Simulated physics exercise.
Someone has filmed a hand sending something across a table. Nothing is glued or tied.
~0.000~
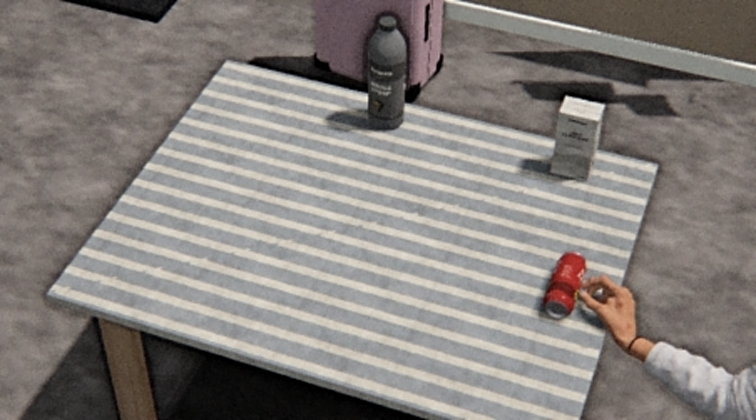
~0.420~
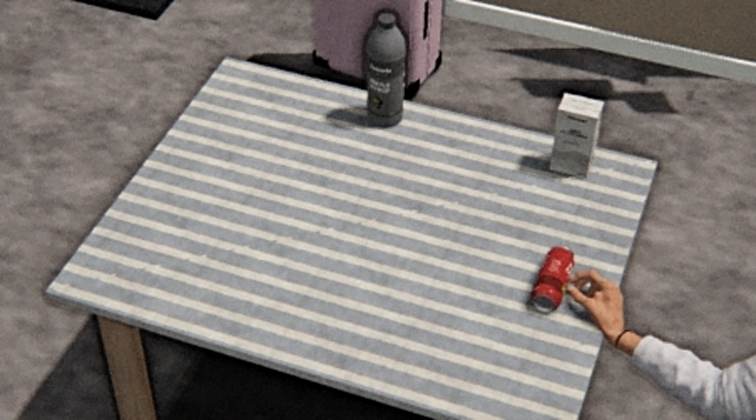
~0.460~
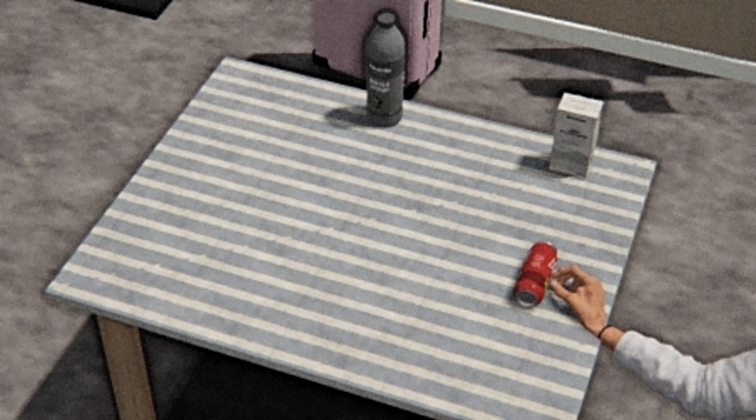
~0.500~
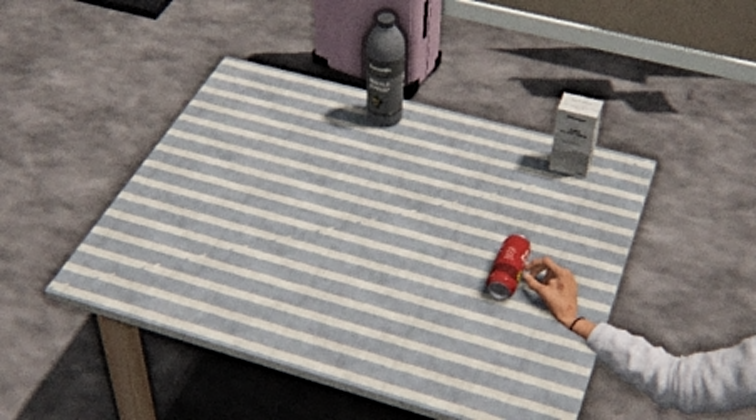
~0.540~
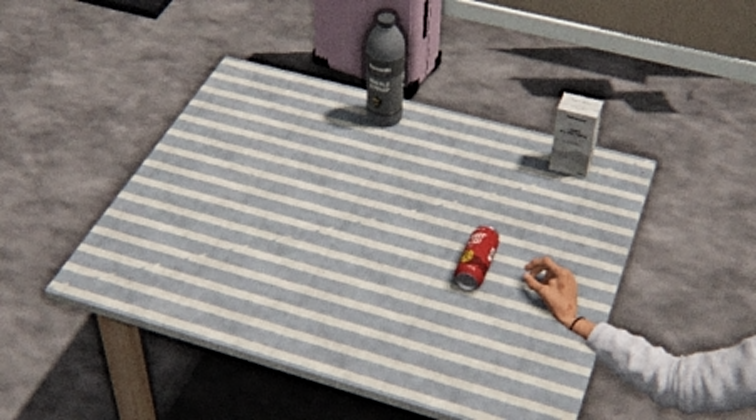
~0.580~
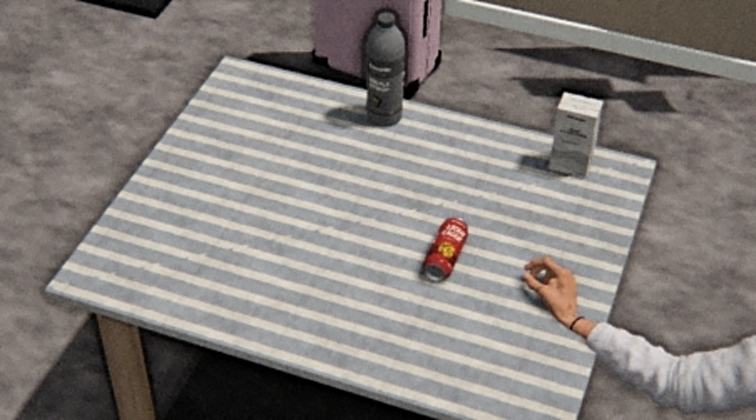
A hand in a pale long sleeve reaches in from the right over a table with blue-grey and white stripes, seen from above at an angle by a still camera. A dark bottle and a white box stand near the far edge, with a pink suitcase behind. The fingers push a red can lying on its side leftward, then stay back as it rolls on alone, slightly away from the viewer.
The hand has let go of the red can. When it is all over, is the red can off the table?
The red can falls off the table.
Around 0.78 s, red can displaced well along near (300, 209).
Around 0.98 s, red can displaced well along near (167, 172).
Around 1.28 s, red can now off the table.
Around 1.48 s, things are still on the move.
Finally (1.6 s), off the table, red can.
